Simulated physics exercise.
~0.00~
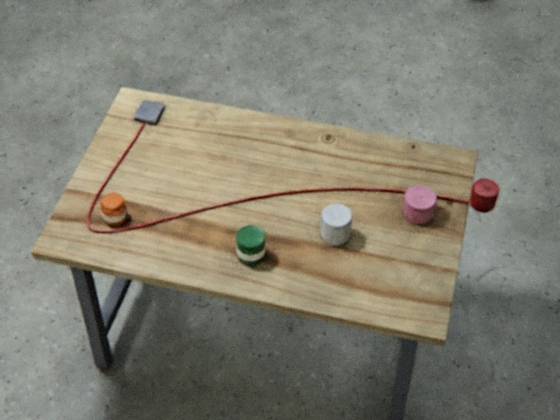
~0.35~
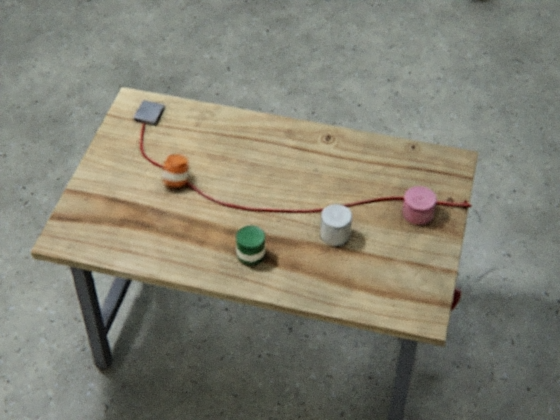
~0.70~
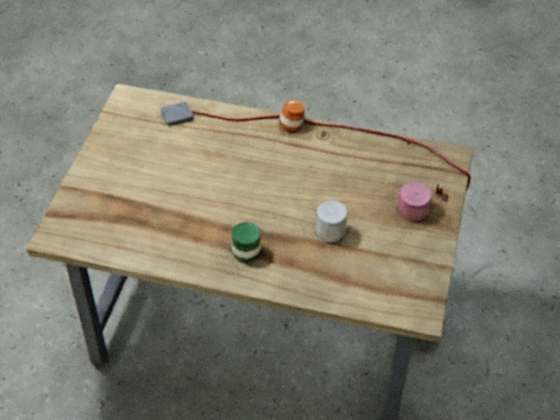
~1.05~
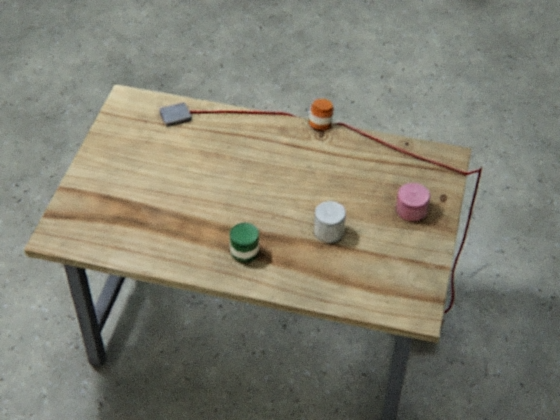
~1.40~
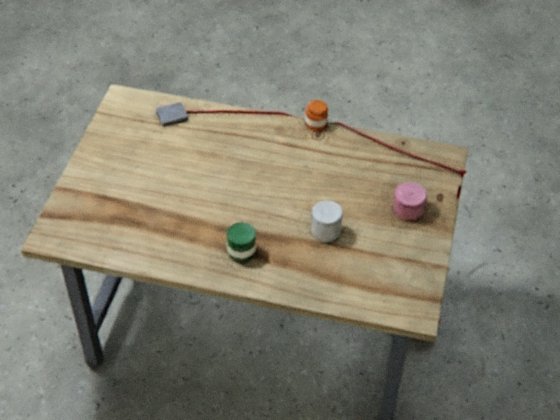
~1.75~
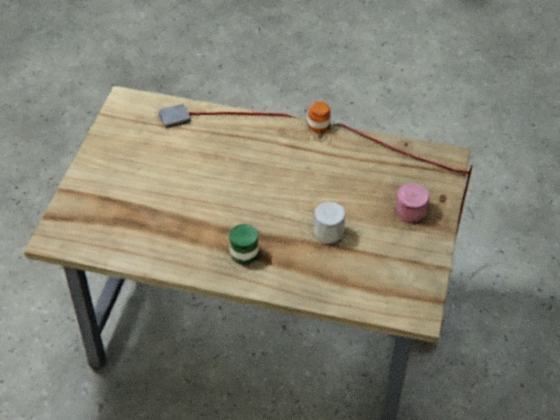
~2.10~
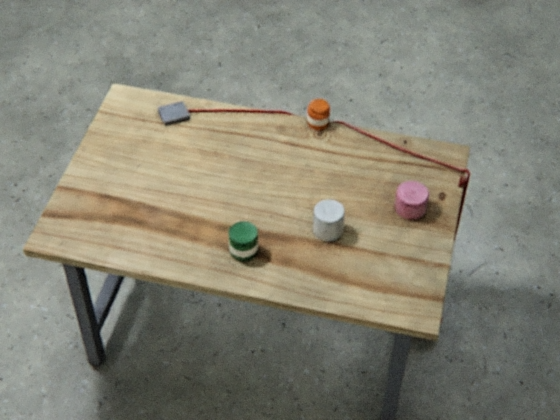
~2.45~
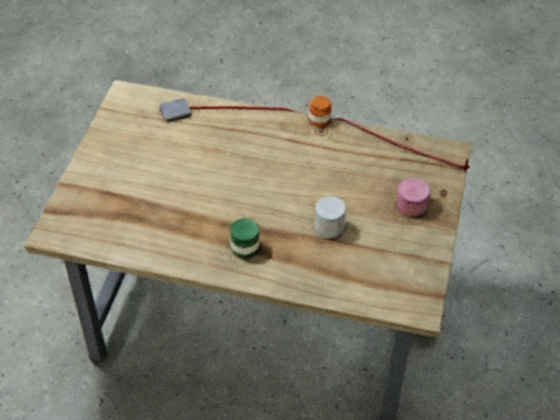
On a wooden side table, a red cable trails its falling end over the right edge, dragging the orange jar toward the back.
